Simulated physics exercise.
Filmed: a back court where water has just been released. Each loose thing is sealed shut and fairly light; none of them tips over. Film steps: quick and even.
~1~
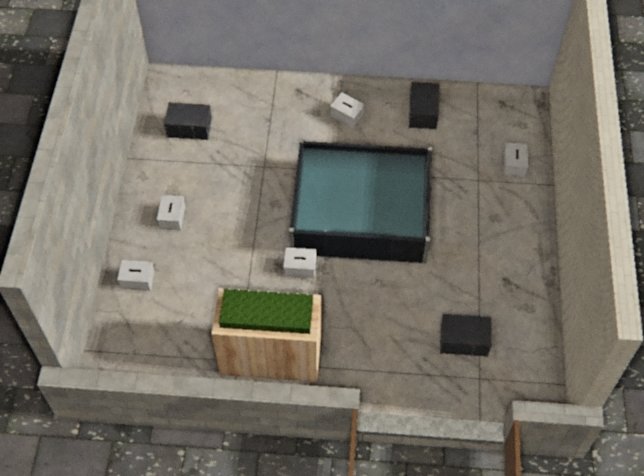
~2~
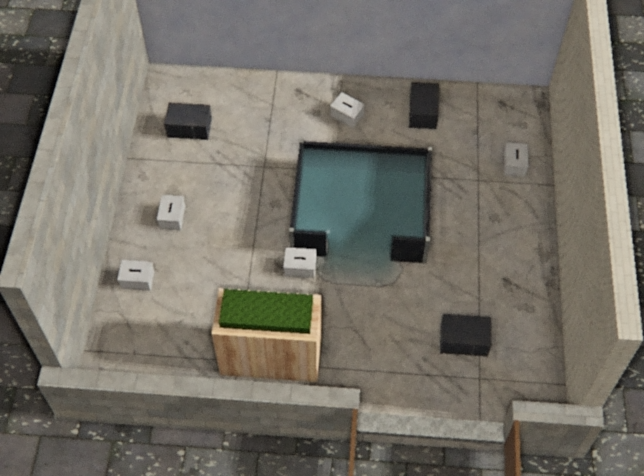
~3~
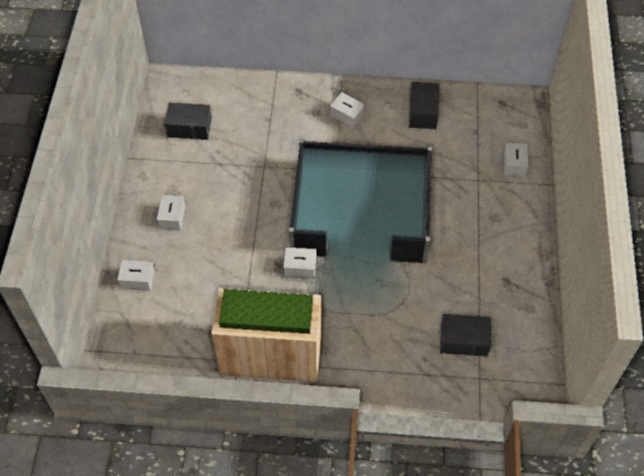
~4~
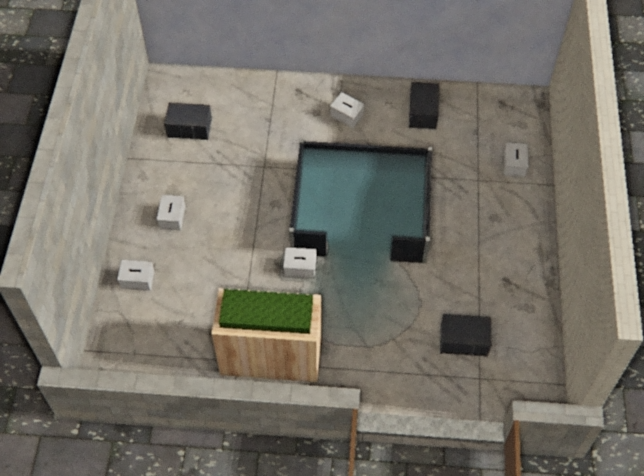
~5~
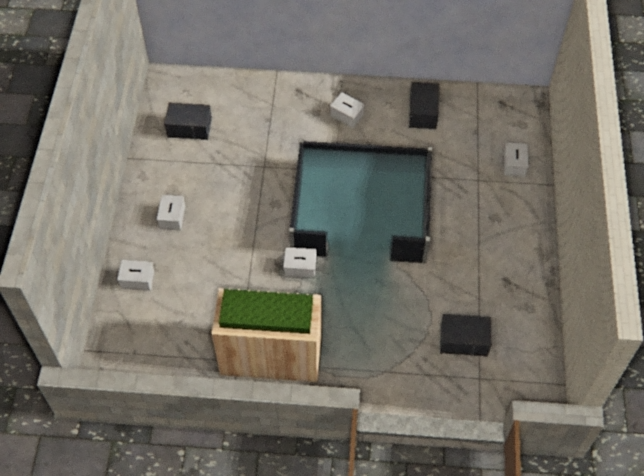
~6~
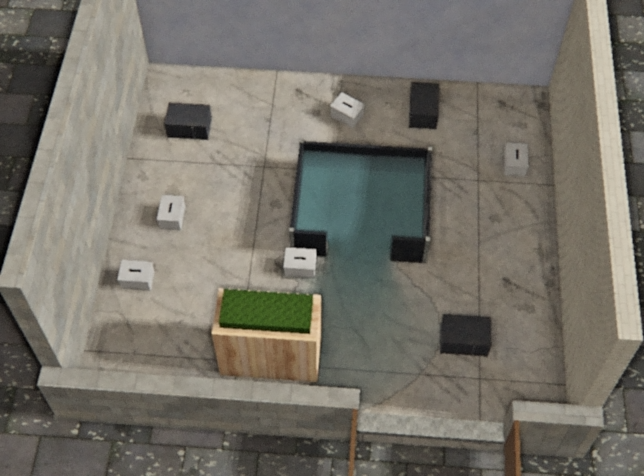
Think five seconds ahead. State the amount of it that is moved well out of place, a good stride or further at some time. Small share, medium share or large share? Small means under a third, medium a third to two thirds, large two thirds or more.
A small share.
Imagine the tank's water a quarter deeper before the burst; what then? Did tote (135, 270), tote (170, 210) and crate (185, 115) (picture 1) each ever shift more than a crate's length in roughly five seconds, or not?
The first did it, the next came up short, and the last came up short.
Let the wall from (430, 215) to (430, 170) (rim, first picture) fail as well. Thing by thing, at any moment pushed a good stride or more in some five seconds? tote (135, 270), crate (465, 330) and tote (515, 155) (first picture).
The first: Never got that far; the second: Never got that far; the third: Got that far.
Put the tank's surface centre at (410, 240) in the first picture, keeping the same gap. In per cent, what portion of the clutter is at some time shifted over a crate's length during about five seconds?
Roughly 0 in a hundred.
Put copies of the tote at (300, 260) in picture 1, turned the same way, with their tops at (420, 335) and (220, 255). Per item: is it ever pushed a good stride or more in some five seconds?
In order: Shoved clear, then hardly budges.
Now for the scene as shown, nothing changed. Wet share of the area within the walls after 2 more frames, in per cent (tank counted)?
20 per cent.
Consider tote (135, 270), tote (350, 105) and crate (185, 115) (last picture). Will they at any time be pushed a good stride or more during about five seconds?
One by one: Cleared the mark; remained nearby; remained nearby.
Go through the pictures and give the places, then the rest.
In the first frame, a tote at (170, 208), on the bottom; a crate at (187, 114) rests on the ground; 0 of 8 have shifted.
In the second frame, a tote at (170, 208), on the bottom; a crate at (187, 114), on the bottom; 0 of 8 have shifted.
In the third frame, a tote at (170, 208) rests on the ground; a crate at (187, 114), on the bottom; 0 of 8 have shifted.
In the fourth frame, a tote at (170, 208) rests on the ground; a crate at (187, 114), on the bottom; 0 of 8 have shifted.
In the fifth frame, a tote at (170, 208), on the bottom; a crate at (187, 114) rests on the ground; 0 of 8 have shifted.
In the sixth frame, a tote at (170, 208), on the bottom; a crate at (187, 114), on the bottom; 0 of 8 have shifted.
A moment on, 0 of 8 are well off their spots; 0 afloat.
Next, 0 of 8 are well off their spots; 0 afloat.
Later, 0 of 8 are well off their spots; 0 afloat.
In the end, 1 of 8 are well off their spots, and 1 have been at some point; 1 afloat.
